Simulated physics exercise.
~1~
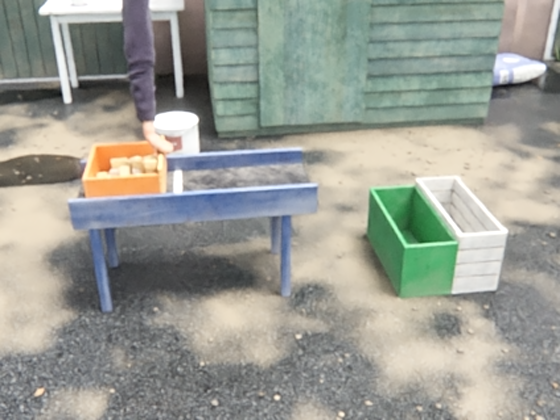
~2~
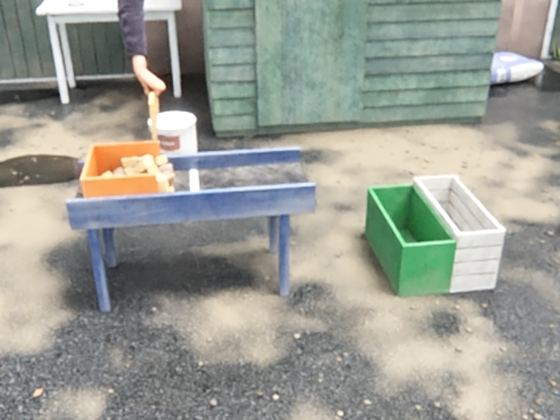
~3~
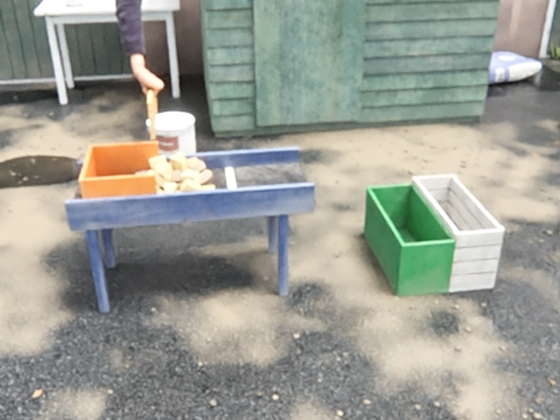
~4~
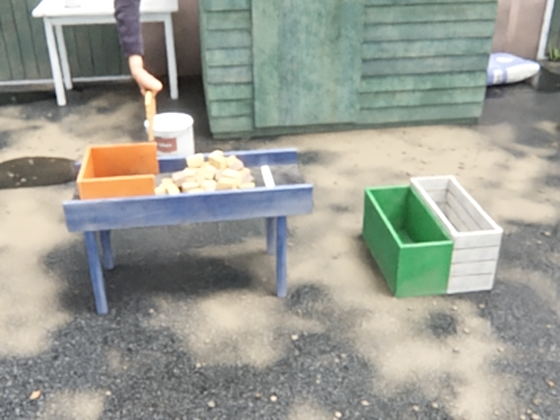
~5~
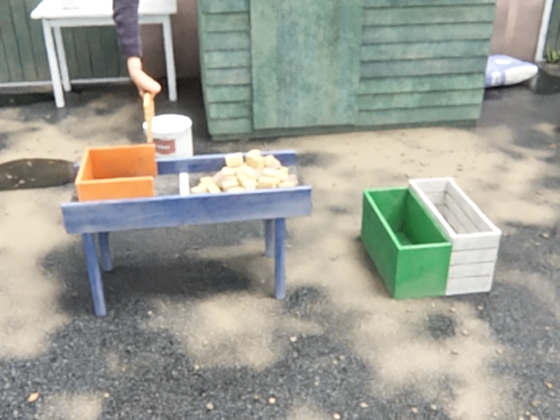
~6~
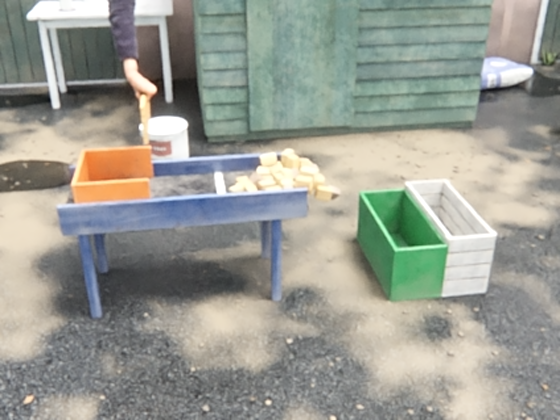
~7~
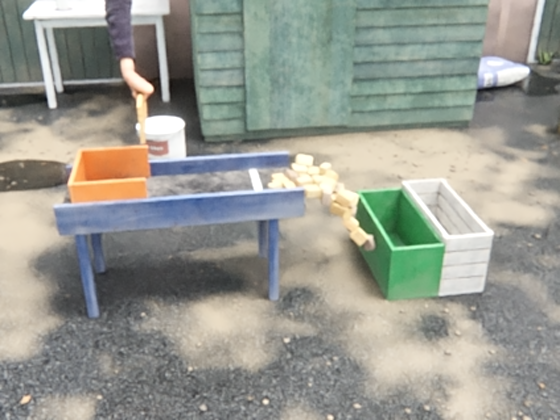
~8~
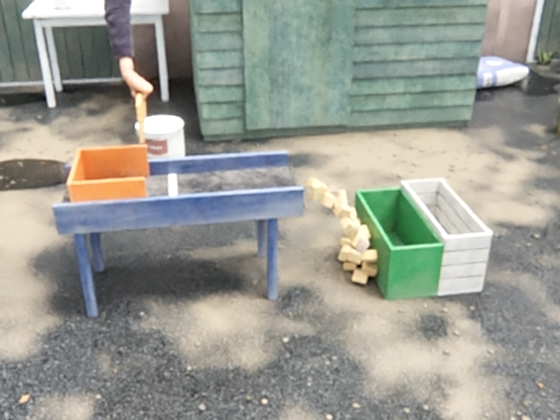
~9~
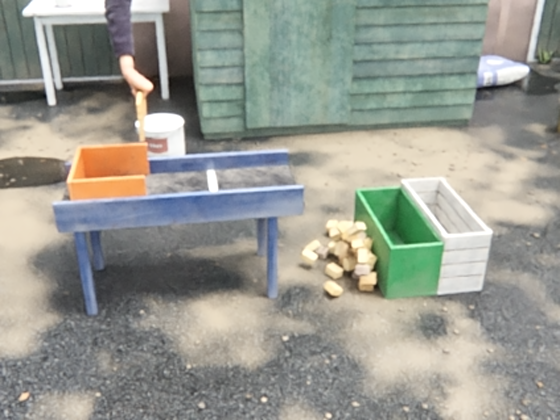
A hand lifts a gate and wooden blocks ride right, falling short of the green box.
